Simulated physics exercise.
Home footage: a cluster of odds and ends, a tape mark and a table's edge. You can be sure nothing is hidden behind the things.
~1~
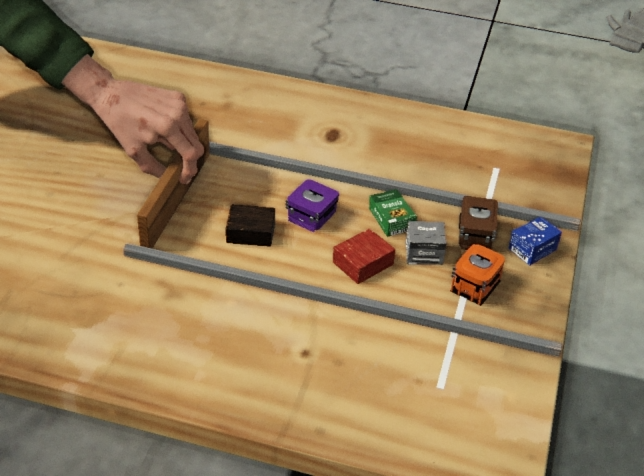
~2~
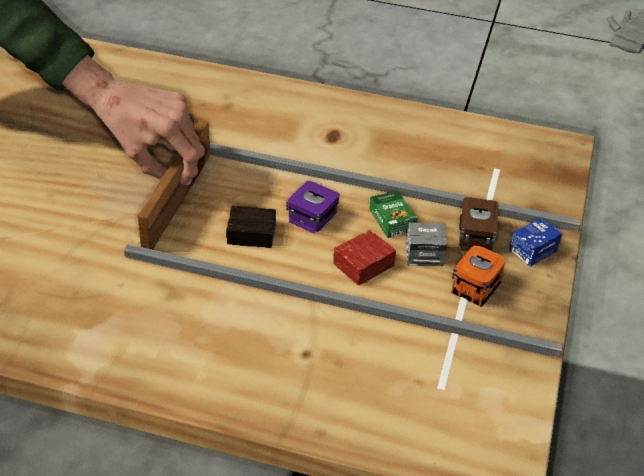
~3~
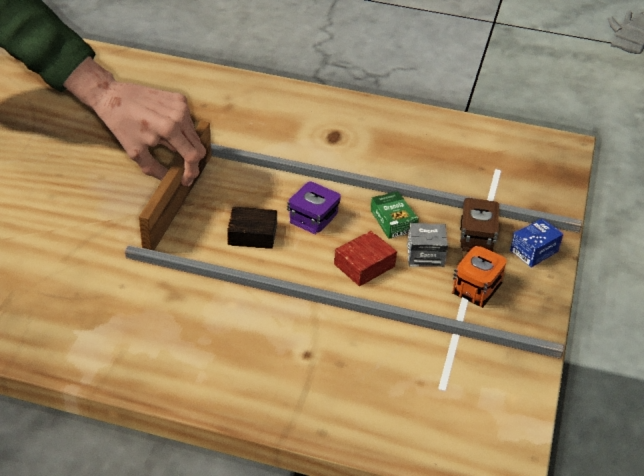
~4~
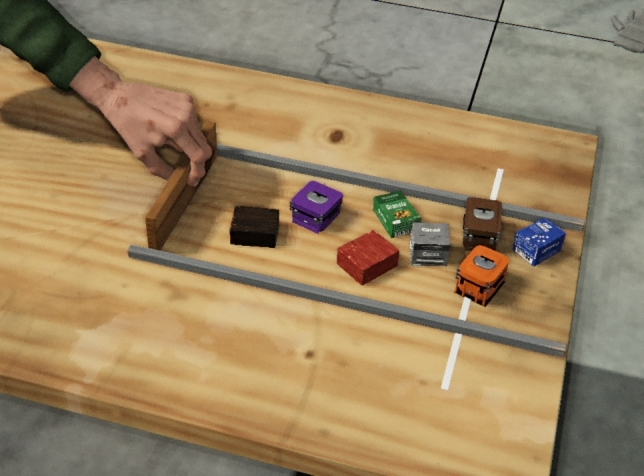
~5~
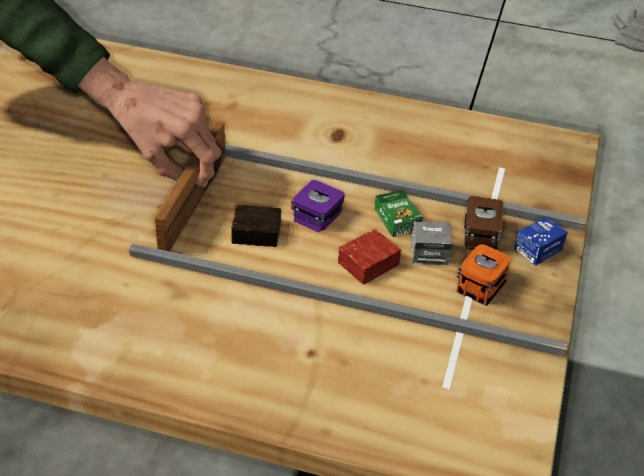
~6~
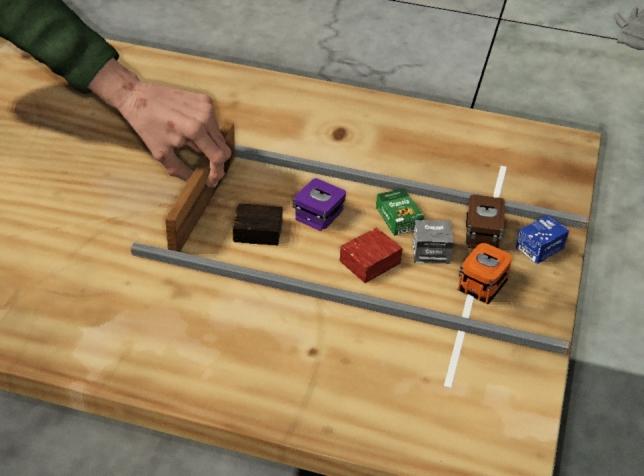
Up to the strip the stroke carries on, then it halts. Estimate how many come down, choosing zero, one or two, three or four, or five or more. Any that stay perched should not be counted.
I expect the edge to claim a single one or a pair.
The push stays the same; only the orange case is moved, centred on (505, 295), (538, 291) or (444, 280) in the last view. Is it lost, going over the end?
Taking each place in turn, the object ends up off; ends up off; ends up off.
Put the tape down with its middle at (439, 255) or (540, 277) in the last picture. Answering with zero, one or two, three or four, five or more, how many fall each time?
The falls would be zero; at least five.
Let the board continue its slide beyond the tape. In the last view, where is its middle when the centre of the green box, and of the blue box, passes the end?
Green box: (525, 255); blue box: (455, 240).
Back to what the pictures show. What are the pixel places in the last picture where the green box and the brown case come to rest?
Around (542, 230), then around (577, 233).
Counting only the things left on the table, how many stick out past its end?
Number: 1.
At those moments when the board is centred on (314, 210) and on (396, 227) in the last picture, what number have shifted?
By the first moment it's 3, by the second it's 7.
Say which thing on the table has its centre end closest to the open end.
Result: Brown case.
Soon after, none off yet; blue box at rest near (542, 239); orange case at rest near (485, 273); brown case at rest near (485, 223).
After that, none off yet; blue box at rest near (542, 239); orange case moving near (492, 274); brown case at rest near (494, 218).
In the end, the number that fall off is one or two; gone, orange case and blue box.
